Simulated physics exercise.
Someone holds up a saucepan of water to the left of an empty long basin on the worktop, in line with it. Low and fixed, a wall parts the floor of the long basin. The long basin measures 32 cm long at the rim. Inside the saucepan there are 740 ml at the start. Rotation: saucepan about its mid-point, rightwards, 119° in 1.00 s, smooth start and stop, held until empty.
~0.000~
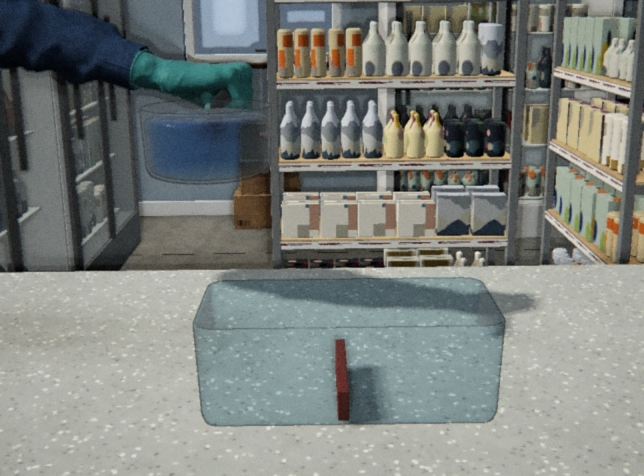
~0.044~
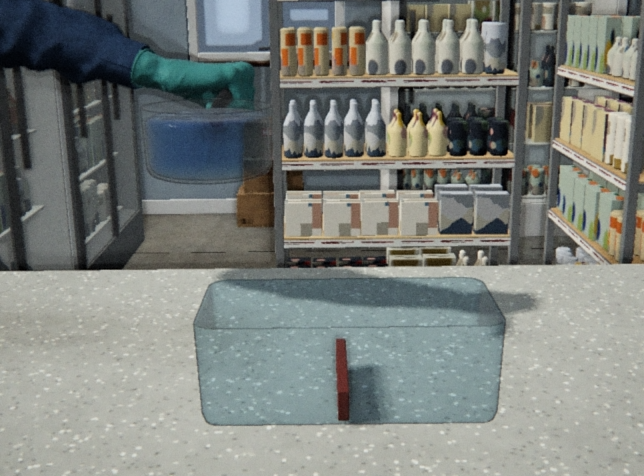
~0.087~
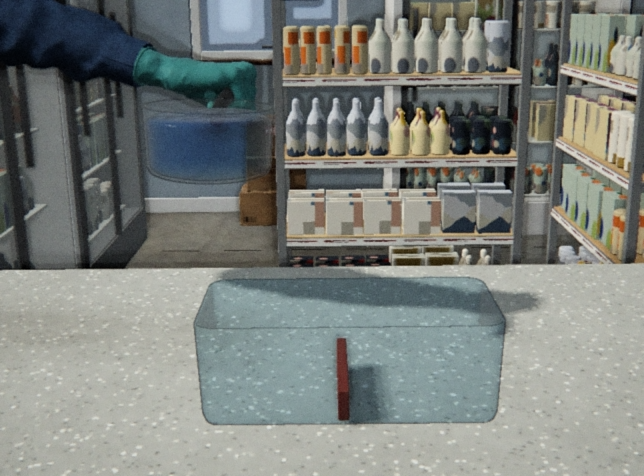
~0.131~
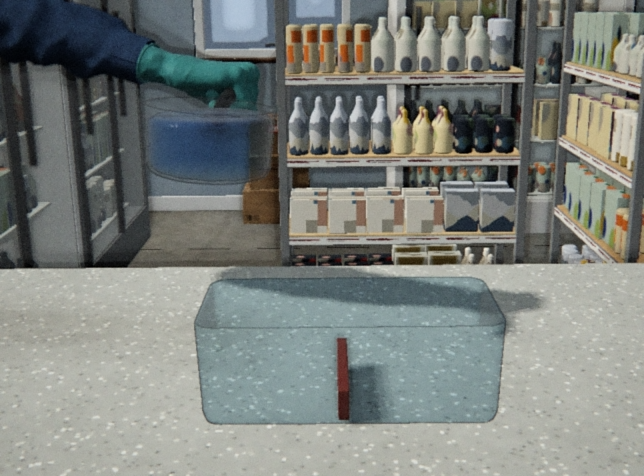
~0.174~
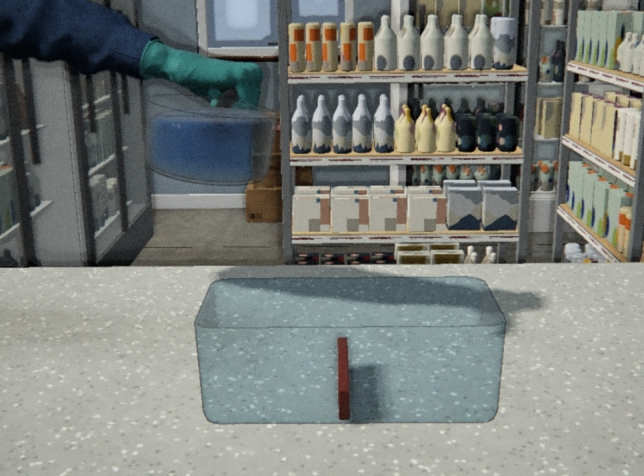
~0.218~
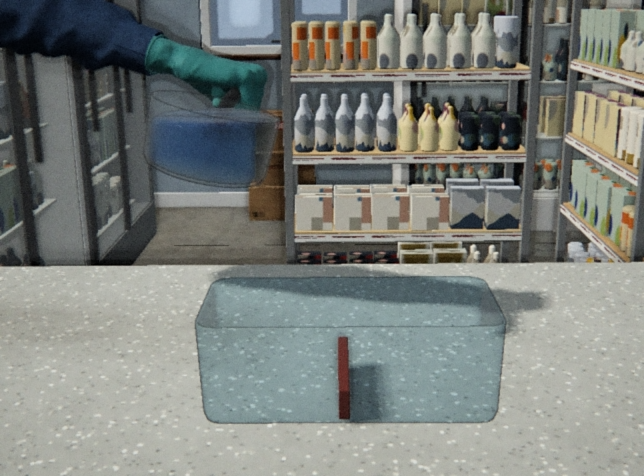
A green-gloved hand held a clear container of blue water in the air, left of an empty long basin on a speckled worktop, and slowly tilted it slightly to the right.
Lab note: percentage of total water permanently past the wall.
Approx. 57 %.
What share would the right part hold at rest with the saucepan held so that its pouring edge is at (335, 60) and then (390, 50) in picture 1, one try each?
Around 85 per cent first, around 60 per cent next.
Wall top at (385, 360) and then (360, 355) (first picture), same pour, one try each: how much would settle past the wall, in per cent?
First try about 5 %, second try about 30 %.
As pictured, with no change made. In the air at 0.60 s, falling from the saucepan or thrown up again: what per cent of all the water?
I'd say close to 44 per cent.
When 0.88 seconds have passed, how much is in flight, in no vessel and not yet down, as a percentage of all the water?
Estimate: Around 10 per cent.
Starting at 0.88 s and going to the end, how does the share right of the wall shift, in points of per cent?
Net gain of about 1.
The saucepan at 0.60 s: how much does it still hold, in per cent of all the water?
Close to 42 percent of the liquid remains at that time.
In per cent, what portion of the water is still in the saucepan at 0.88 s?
3 %.
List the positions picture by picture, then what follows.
In the first picture, it leans 0°; its right rim is at (270, 107); the water meets the walls at (146, 118) and (269, 116); the long basin's rim runs from (202, 305) to (492, 301); the wall's top is at (342, 365).
In the second picture, it leans 1°; its right rim is at (271, 108); the water meets the walls at (147, 117) and (270, 116).
In the third picture, it leans 2°; its right rim is at (273, 110); the water meets the walls at (148, 116) and (271, 117).
In the fourth picture, it leans 5°; its right rim is at (274, 113); the water meets the walls at (150, 115) and (272, 118).
In the fifth picture, it leans 9°; its right rim is at (276, 117); the water meets the walls at (151, 115) and (274, 117).
In the sixth picture, it leans 13°; its right rim is at (278, 123); the water meets the walls at (152, 116) and (277, 118).
Then, 0.60 s in, the tilt is 78° and 43 per cent is still to pour, 3 is left of the wall and 10 right of it.
Then, 0.88 s in, the tilt is 115° and 3 per cent is still to pour, 31 is left of the wall and 56 right of it.
Then, 1.18 s in, the tilt is 119° and 0 per cent is still to pour, 42 is left of the wall and 57 right of it.
Then, 1.50 s in, the tilt is 119° and 0 per cent is still to pour, 41 is left of the wall and 57 right of it.
Finally, 41 per cent lies left of the wall, 57 right of it and 1 outside.
